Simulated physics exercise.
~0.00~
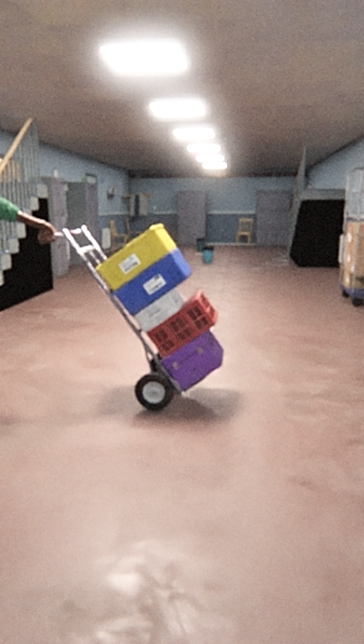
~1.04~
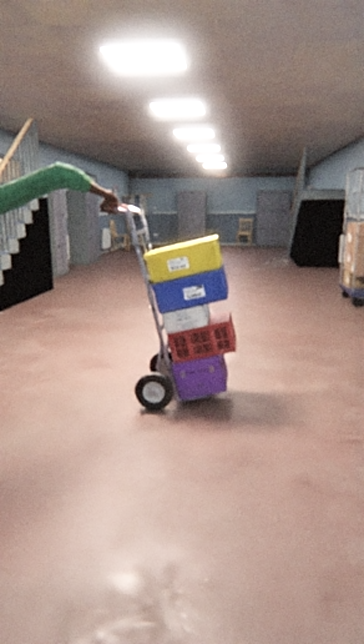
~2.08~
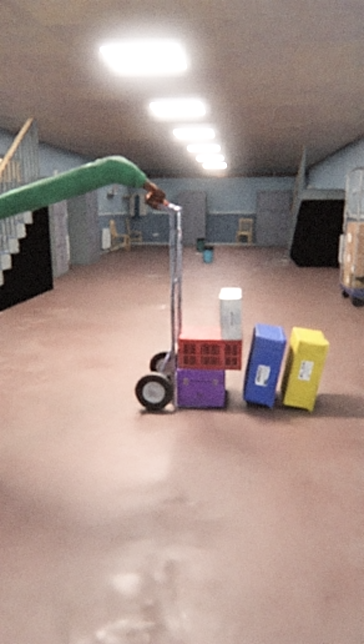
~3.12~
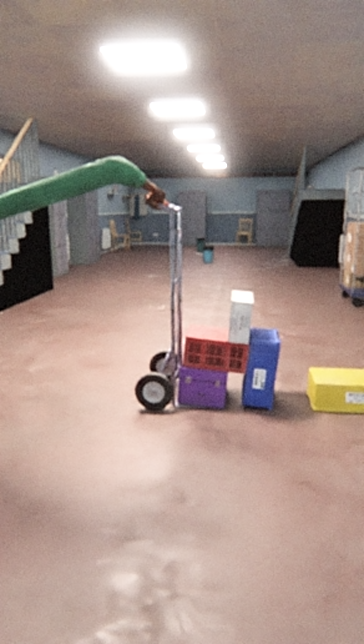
In a wide basement-like hall with blue walls and ceiling lights, a green-sleeved arm holds a tilted sack truck stacked with a purple toolbox, a red crate, a white parcel, a blue tote and a yellow tote on top. The arm swings the truck upright, the load turning with it. Once it stands straight, the two totes topple off to the right and land on end, while the white parcel tips up on the red crate. The yellow tote then falls flat farther right. The blue tote stays standing beside the toolbox, with the parcel still on the slightly shifted crate.
